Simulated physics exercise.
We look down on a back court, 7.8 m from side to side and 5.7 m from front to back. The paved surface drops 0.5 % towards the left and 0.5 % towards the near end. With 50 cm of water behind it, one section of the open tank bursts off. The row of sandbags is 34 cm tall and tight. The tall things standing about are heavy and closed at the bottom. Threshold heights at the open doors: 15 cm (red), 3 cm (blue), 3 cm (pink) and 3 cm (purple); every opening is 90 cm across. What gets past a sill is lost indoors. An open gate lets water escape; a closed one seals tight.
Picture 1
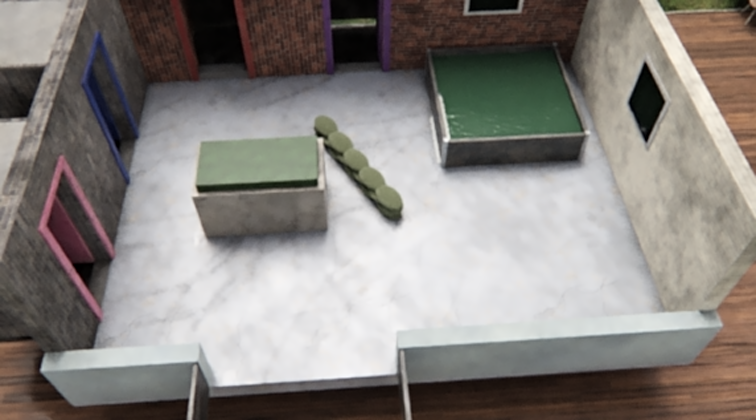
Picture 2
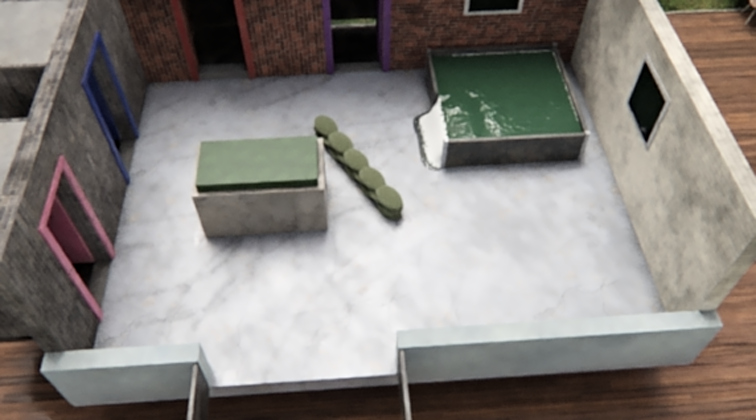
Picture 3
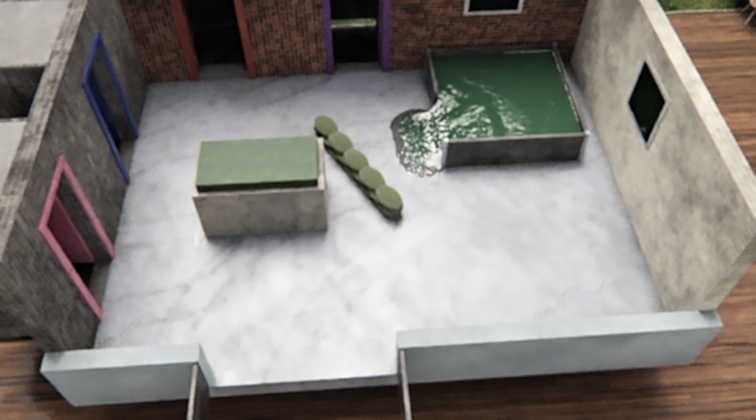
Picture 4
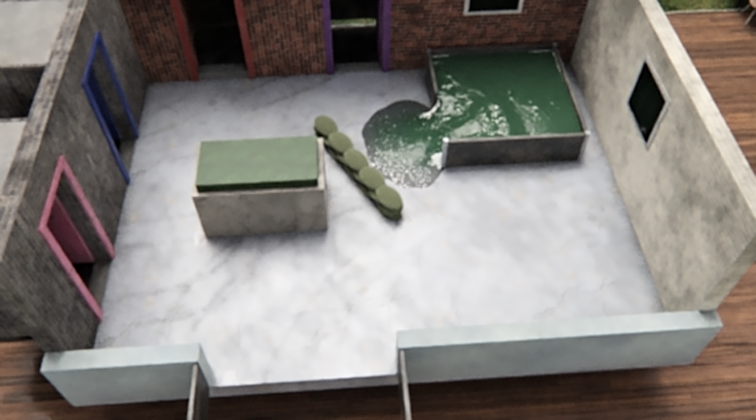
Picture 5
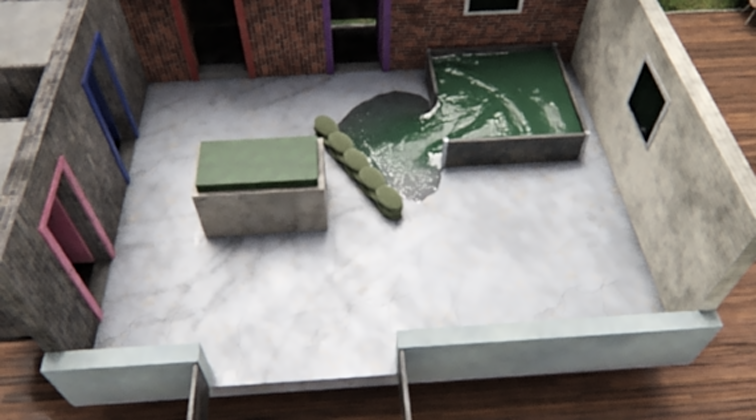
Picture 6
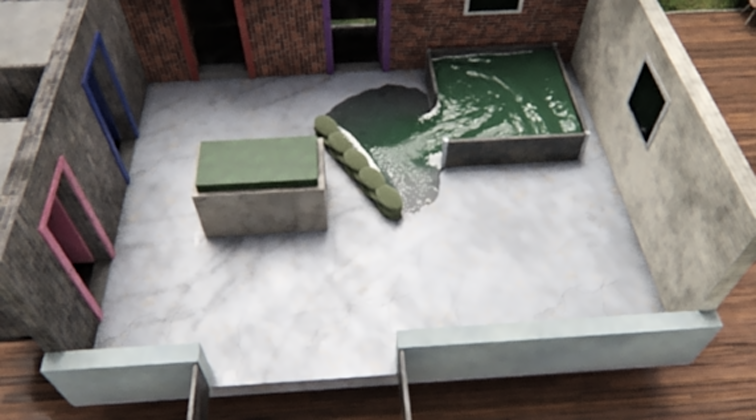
The video shows a walled, pale-paved court from above, where dark green water bursts from the left side of an open tank, spreads leftward across the floor in a widening pool, and reaches a diagonal row of rounded bushes.
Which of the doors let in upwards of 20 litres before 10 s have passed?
Within that time: At the red door it stays under the limit; at the blue door it passes the limit; at the pink door it keeps below the limit; at the purple door it exceeds the limit.
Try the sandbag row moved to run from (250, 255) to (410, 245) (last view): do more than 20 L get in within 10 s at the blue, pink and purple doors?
Against that limit: Blue over, pink past it, purple below.
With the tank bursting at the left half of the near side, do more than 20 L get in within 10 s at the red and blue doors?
Against that limit: Red under, blue not over.
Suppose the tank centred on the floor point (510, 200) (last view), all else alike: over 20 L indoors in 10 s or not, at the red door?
Against that limit: Red not over.
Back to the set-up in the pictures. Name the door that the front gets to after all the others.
Last comes the pink one.
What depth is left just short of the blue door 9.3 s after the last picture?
About 5.0 cm.
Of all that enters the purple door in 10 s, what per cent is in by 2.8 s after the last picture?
Some 30 per cent by then.
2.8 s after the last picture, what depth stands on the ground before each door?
Depths in cm: Red 9, blue 5, pink 0, purple 11.
Then, 0.7 s after the last picture water covers 10 % of the floor and is deepest (38 cm) near (375, 163); red door not reached, blue door not reached, pink door not reached, purple door 2 cm at the sill, 0 L in.
Then, 1.5 s after the last picture water covers 25 % of the floor and is deepest (36 cm) near (364, 164); red door 8 cm at the sill, 0 L in, blue door not reached, pink door not reached, purple door 10 cm at the sill, 6 L in.
Then, 2.8 s after the last picture water covers 45 % of the floor and is deepest (24 cm) near (364, 164); red door 9 cm at the sill, 0 L in, blue door 5 cm at the sill, 0 L in, pink door not reached, purple door 11 cm at the sill, 107 L in.
Then, 5.3 s after the last picture water covers 70 % of the floor and is deepest (18 cm) near (364, 164); red door 6 cm at the sill, 0 L in, blue door 7 cm at the sill, 26 L in, pink door 3 cm at the sill, 0 L in, purple door 11 cm at the sill, 244 L in.
Then, 9.3 s after the last picture water covers 90 % of the floor and is deepest (10 cm) near (377, 180); red door 4 cm at the sill, 0 L in, blue door 5 cm at the sill, 54 L in, pink door 4 cm at the sill, 1 L in, purple door 7 cm at the sill, 332 L in.
